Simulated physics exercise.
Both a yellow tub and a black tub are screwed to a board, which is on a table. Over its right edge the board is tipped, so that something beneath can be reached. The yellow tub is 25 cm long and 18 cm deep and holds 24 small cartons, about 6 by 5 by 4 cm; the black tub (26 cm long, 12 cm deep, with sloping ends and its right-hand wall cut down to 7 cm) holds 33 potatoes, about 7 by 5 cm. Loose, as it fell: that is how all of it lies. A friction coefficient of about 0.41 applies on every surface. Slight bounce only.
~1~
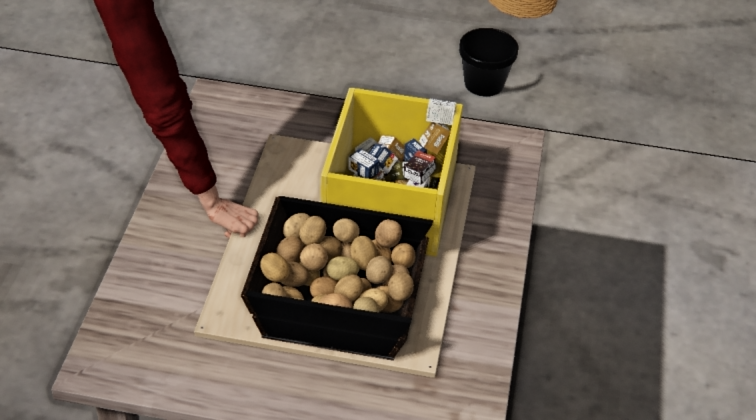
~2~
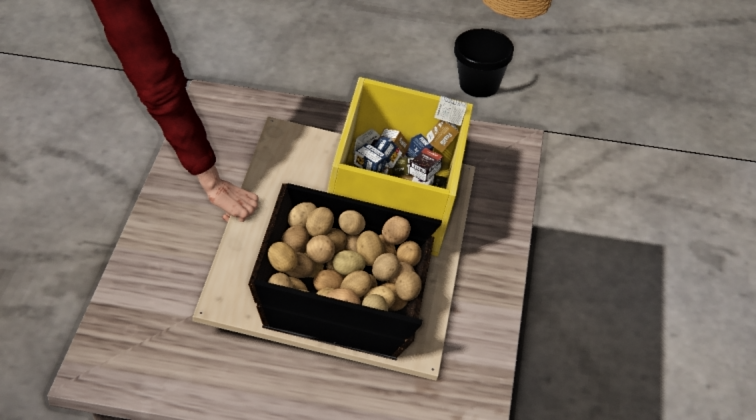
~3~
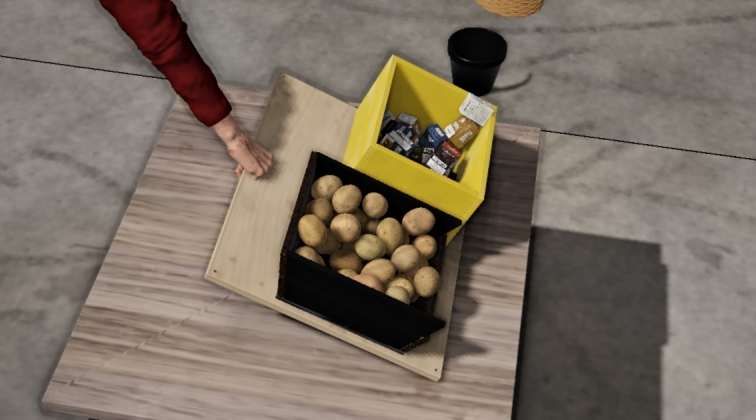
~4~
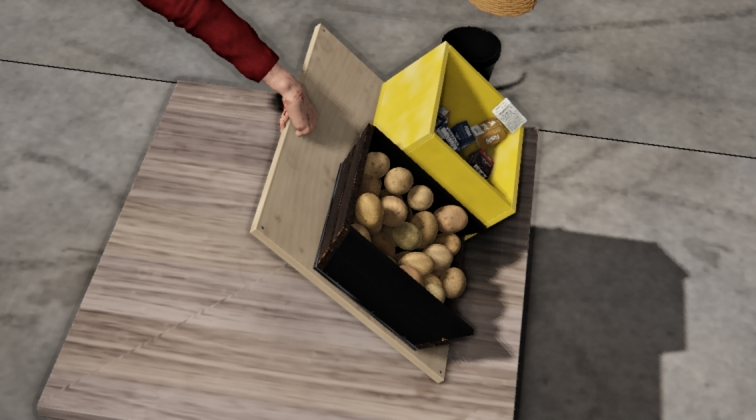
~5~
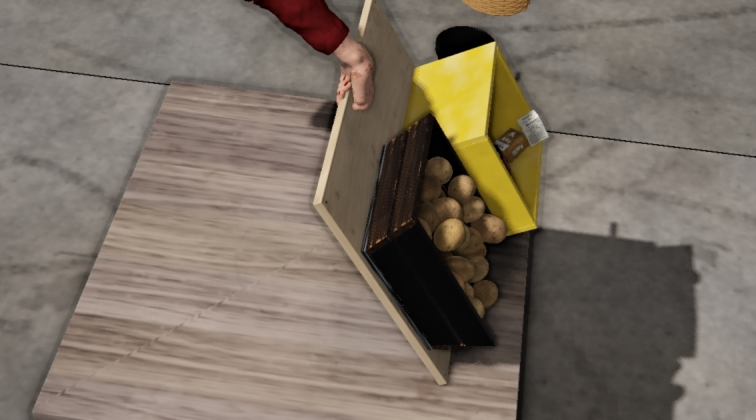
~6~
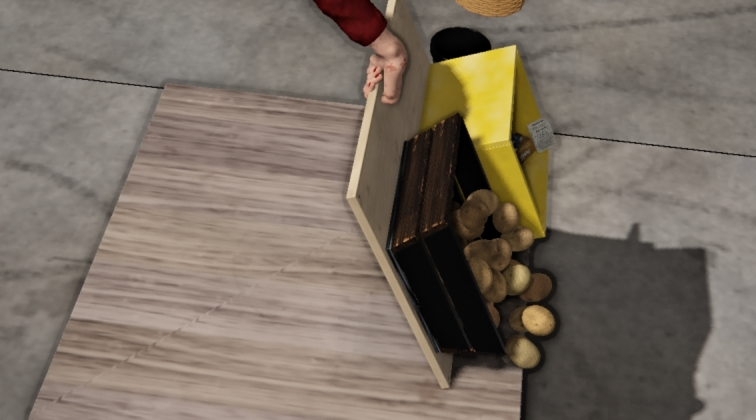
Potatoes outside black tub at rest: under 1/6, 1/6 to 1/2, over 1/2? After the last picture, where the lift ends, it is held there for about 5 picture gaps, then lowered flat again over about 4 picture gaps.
My bet is the number getting out will be above one half of the total.
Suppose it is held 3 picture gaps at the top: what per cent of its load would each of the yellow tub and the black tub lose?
Then yellow tub 0, black tub 70 per cent.
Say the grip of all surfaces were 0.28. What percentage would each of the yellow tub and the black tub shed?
That would cost the yellow tub 0 and the black tub 80 per cent of the load.
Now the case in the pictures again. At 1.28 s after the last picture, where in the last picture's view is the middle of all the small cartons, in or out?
Middle approx. (415, 183).
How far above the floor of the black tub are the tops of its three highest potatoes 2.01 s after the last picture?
Height: About 7 cm.
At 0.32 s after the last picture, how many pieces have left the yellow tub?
For the yellow tub, some 0.
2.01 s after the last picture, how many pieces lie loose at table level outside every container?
Tally: Some 5.
Then, 0.32 s after the last picture, tilt 67°; 0 of 24 out of the yellow tub and 19 of 33 out of the black tub.
Then, 0.72 s after the last picture, tilt 67°; 0 of 24 out of the yellow tub and 20 of 33 out of the black tub.
Then, 1.28 s after the last picture, tilt 7°; 0 of 24 out of the yellow tub and 20 of 33 out of the black tub.
Outcome (2.01 s after the last picture), 0 of 24 out of the yellow tub and 20 of 33 out of the black tub. Asked share, 20 of 33, 61 per cent.
